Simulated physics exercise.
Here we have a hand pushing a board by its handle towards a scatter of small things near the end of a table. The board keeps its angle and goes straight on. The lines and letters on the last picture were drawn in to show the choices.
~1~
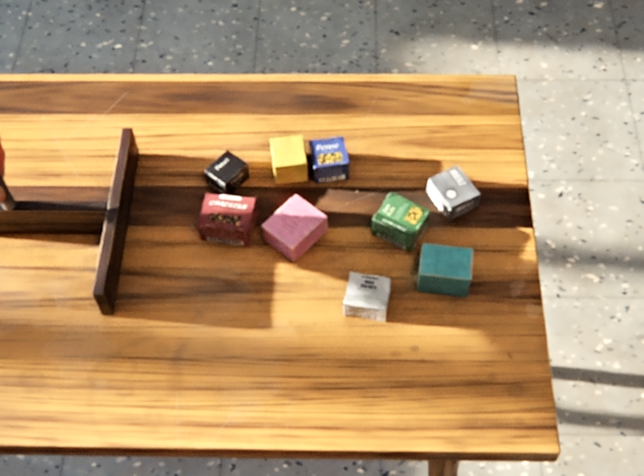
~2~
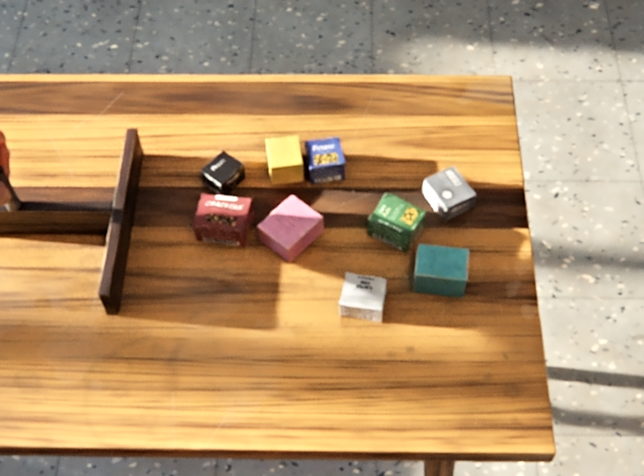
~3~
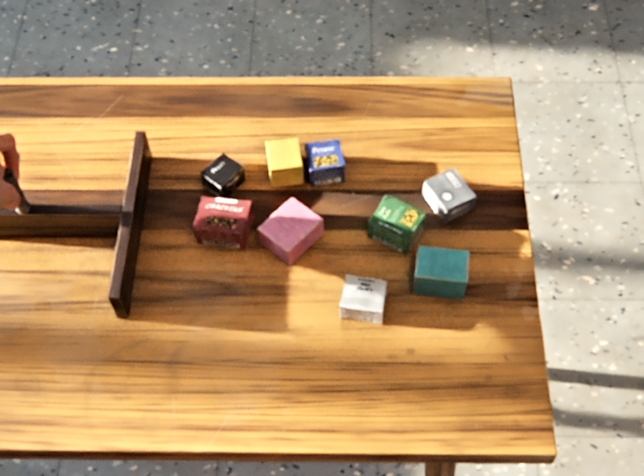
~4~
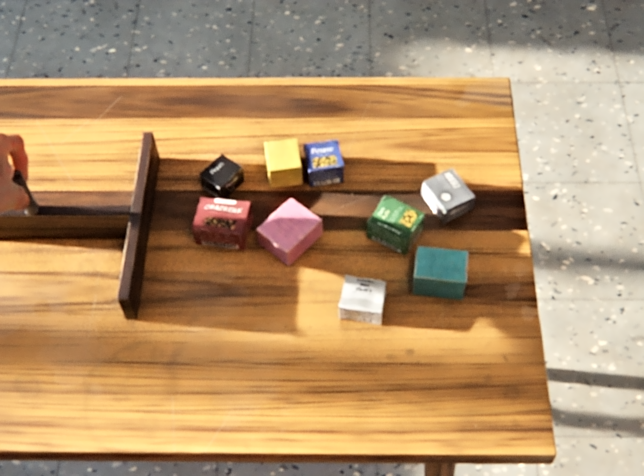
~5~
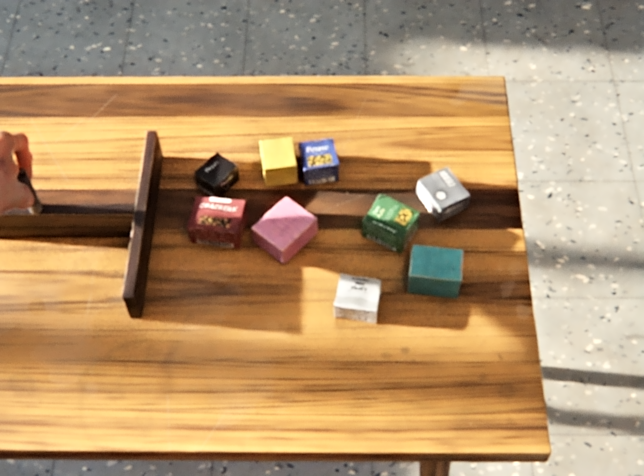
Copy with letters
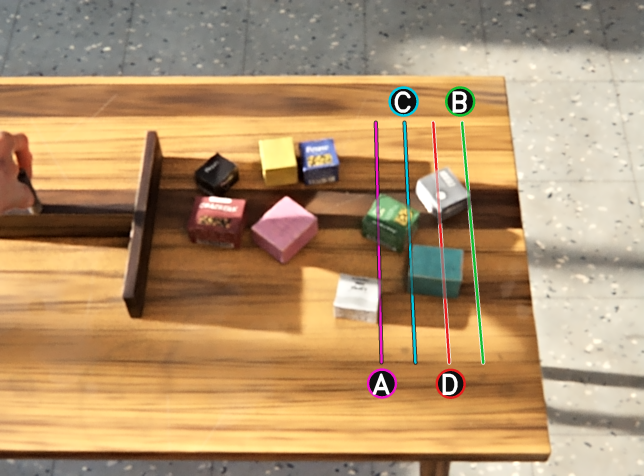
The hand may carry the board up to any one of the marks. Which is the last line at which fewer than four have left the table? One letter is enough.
Stop at D.
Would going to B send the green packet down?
By then, yes.
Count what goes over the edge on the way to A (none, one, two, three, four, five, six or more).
The count is none.
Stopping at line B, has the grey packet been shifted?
Yes.
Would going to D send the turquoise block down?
By then, no.
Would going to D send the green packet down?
Yes.
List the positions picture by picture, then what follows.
In the first picture, red packet (229, 220); yellow block (289, 160); board (113, 206).
In the second picture, board (118, 206); grey packet (449, 193).
In the third picture, board (127, 209); turquoise block (441, 272).
In the fourth picture, board (136, 210); white packet (363, 300).
In the fifth picture, board (140, 209); red packet (219, 222); yellow block (279, 162); blue box (319, 161).
On the marked copy, A at (378, 233); B at (472, 233); C at (410, 233); D at (441, 233).
Following D. Soon after the start, board (247, 209); yellow block (305, 159); blue box (339, 164).
Later, board (355, 209); green packet (484, 230); grey packet (475, 192).
In the end, board (438, 209); grey packet over the edge; green packet over the edge; three fallen.
As for the rest, A is within the limit but short; B drops five; C is within the limit but short.
